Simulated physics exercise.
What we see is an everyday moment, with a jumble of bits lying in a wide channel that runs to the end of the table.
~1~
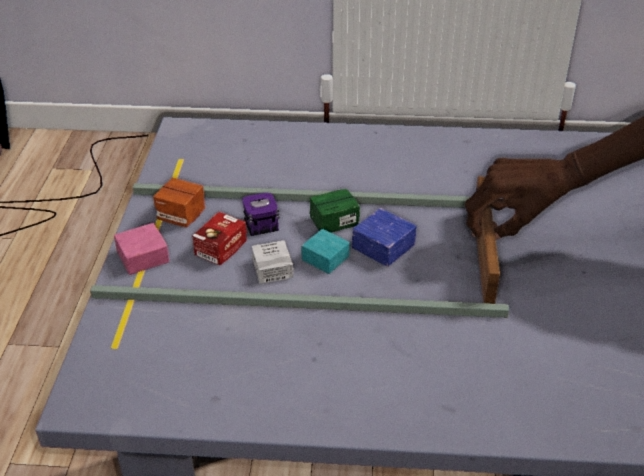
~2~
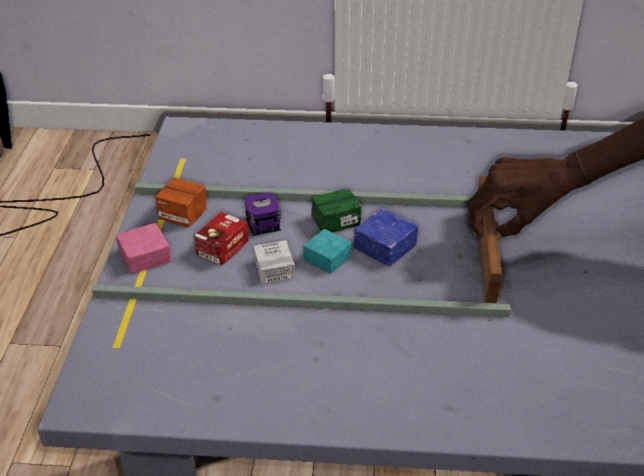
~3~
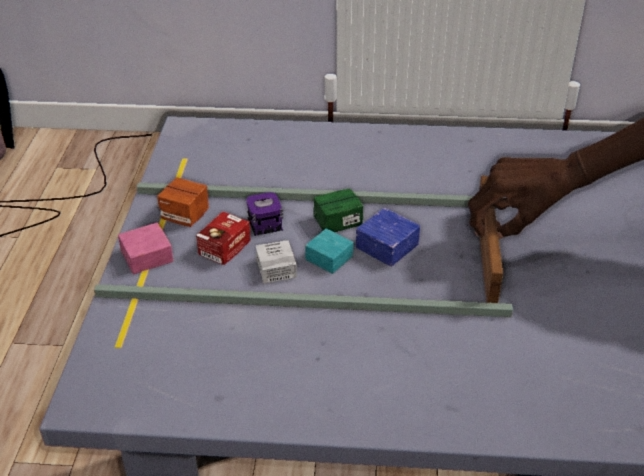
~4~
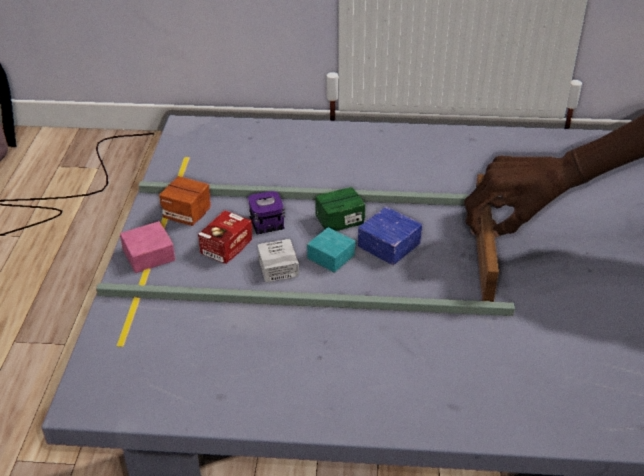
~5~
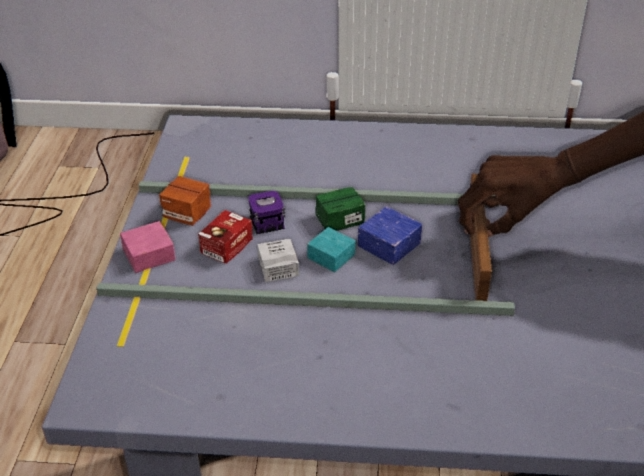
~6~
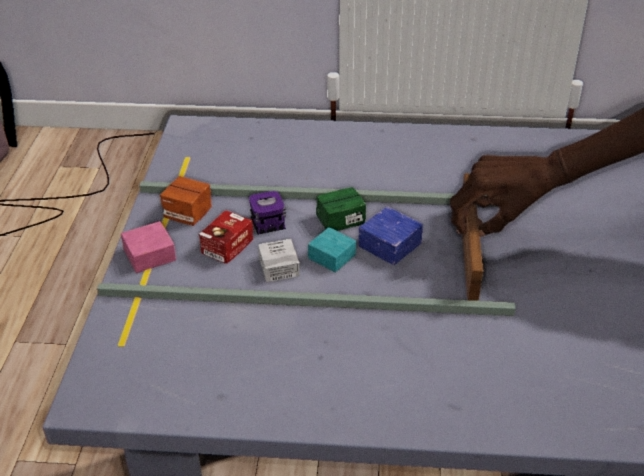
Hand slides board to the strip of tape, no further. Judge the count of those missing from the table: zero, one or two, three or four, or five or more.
My judgement: Five or more.
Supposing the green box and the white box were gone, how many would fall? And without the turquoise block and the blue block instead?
You'd get 3 in the first case and 3 in the second one.
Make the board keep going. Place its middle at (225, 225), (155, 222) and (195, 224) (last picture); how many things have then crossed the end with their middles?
Respectively 0, 5 and 2.
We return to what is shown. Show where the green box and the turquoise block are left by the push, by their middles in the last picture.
You'll find the green box at roughly (150, 194) and the turquoise block at roughly (131, 260).
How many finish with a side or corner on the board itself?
The count in contact is 3.
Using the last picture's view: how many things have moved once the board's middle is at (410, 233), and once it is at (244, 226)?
The count is 1 at the first point and 8 at the second.
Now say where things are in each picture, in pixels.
Pink block (142, 248); orange box (180, 202); red box (220, 239); board (486, 239); tape (152, 241), in the first picture.
Orange box (182, 202); purple case (263, 213), in the second picture.
Red box (224, 238); board (489, 238), in the third picture.
Pink block (147, 247); blue block (390, 235), in the fourth picture.
Orange box (186, 201); green box (340, 210), in the fifth picture.
Pink block (148, 247); orange box (187, 201); red box (227, 237); board (471, 236); tape (159, 239), in the sixth picture.
Soon after, none off yet; pink block at rest near (148, 247); orange box at rest near (187, 201); red box at rest near (227, 237).
After that, none off yet; pink block at rest near (148, 247); orange box at rest near (187, 201); red box displaced a little near (214, 236).
And then, none off yet; pink block displaced about its own width near (105, 255); orange box displaced about its own width near (130, 197); red box displaced well along near (138, 230).
In the end, the number that fall off is five or more; gone, white box, purple case, red box, orange box and pink block.
